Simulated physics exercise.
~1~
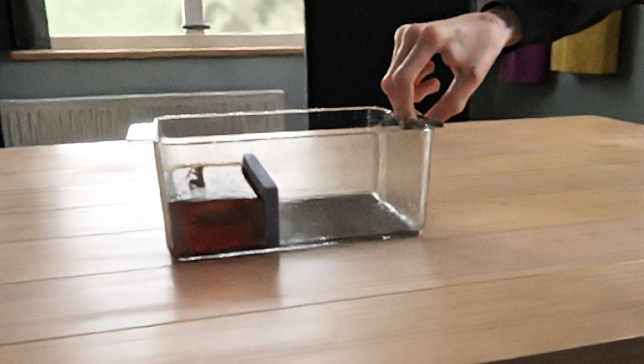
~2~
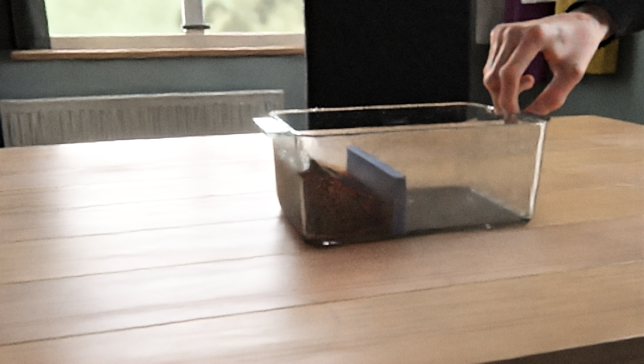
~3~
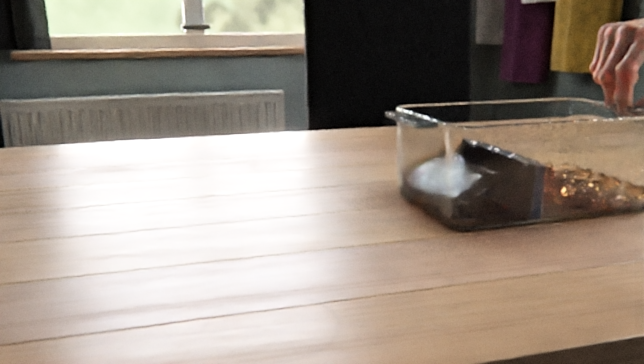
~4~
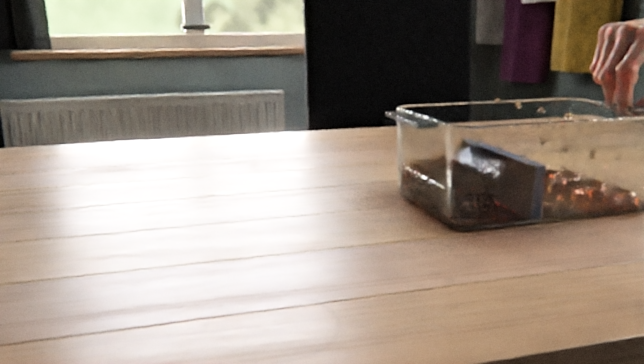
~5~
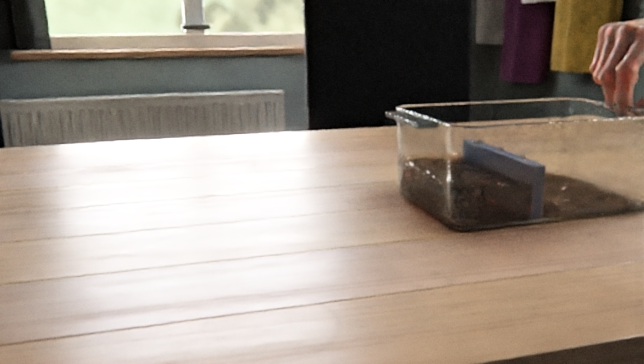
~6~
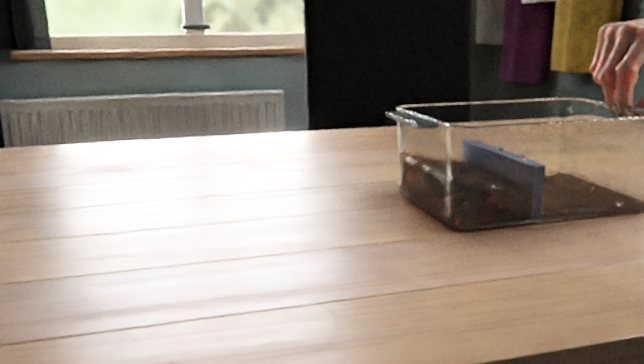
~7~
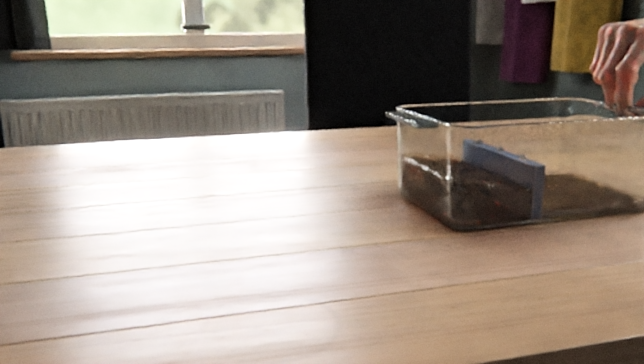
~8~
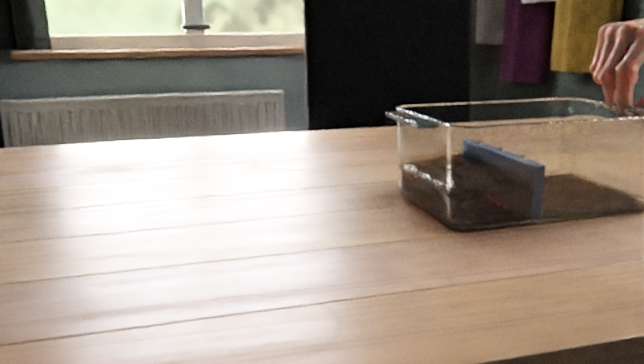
At the start, a clear oblong tub sits on a wooden table, with reddish-brown tea on the left of its upright divider and a hand gripping its right rim. The hand pulls the tub to the right, and the tea piles up in a slope inside the left part. As the tub nears the table's right side, tea surges over the divider and splashes into the right part. The tub stops, and the tea sloshes while droplets fly near the rim. It then settles, leaving dark tea on both sides, with most still left of the upright divider.
